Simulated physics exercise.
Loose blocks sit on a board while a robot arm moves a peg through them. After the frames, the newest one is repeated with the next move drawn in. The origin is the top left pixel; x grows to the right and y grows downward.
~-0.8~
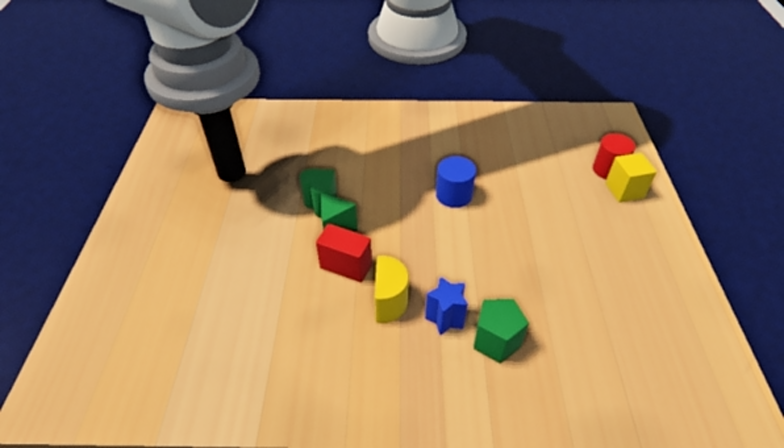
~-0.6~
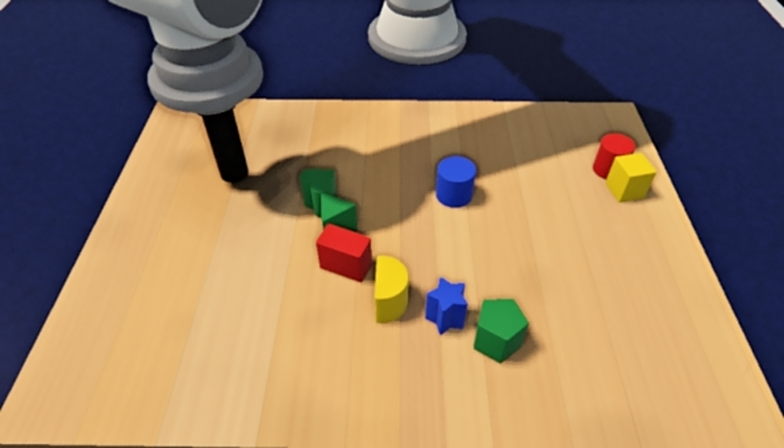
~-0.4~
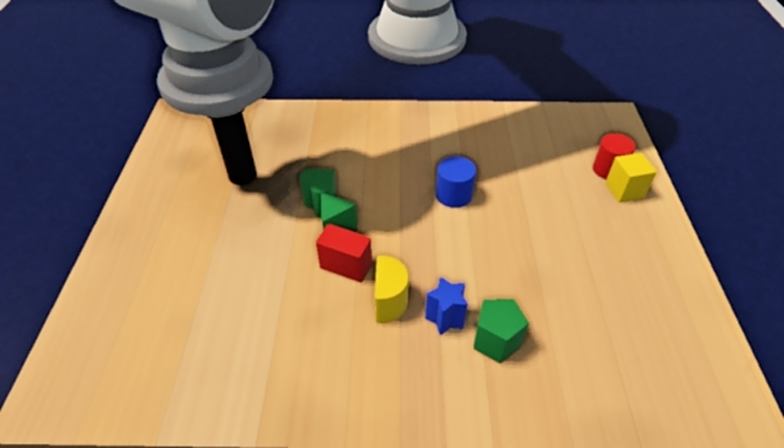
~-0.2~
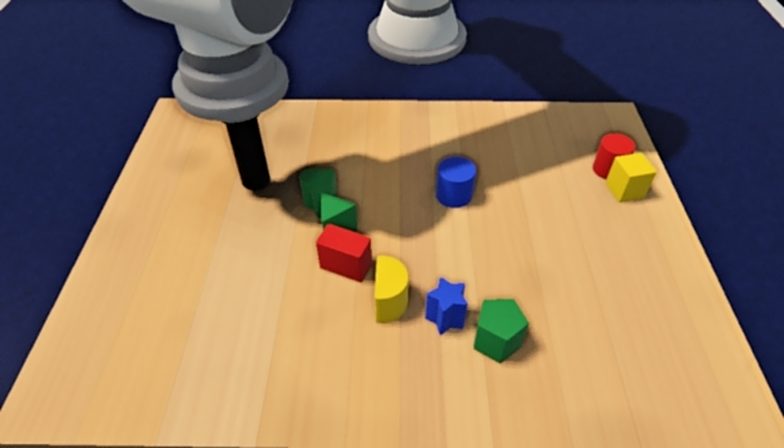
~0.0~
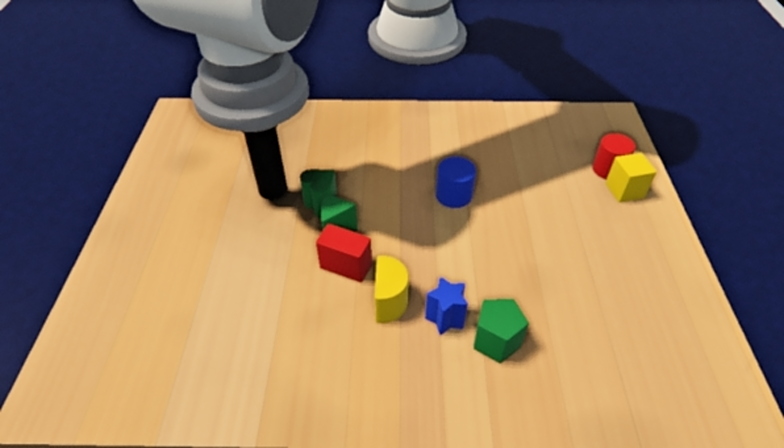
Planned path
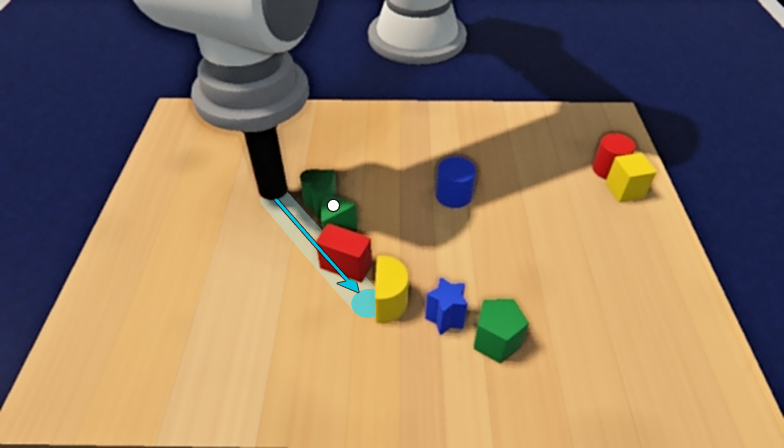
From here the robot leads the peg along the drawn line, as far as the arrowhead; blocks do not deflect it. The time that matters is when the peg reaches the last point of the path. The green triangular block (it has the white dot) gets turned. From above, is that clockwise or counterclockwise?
The sense of turning is anti-clockwise.
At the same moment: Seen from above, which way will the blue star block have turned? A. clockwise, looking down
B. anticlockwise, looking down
My pick is B.
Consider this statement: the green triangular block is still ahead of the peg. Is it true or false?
It is false.
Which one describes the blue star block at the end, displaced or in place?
That block moves.
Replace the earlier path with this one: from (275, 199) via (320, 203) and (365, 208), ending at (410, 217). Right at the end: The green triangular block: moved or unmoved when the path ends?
That block will keep its spot.
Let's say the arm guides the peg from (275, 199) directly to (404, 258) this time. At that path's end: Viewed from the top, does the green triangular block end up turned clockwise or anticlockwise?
Viewed from above: Clockwise.
The drawn path runs from (275, 199) directly to (369, 303); the dot is on the green triangular block.
What follows on the original path. One third of the way, peg at (302, 222); nothing pushed yet.
Two thirds of the way, peg at (333, 257); green triangular block at (339, 208), turned 30° anticlockwise; red rectangle at (368, 257); yellow D-shaped block at (399, 281), turned 25° clockwise.
At the end, peg at (368, 295); green triangular block at (339, 208), turned 30° anticlockwise; red rectangle at (414, 275), turned 65° anticlockwise; yellow D-shaped block at (424, 300), turned 45° clockwise; blue star block at (462, 299), turned 30° anticlockwise.
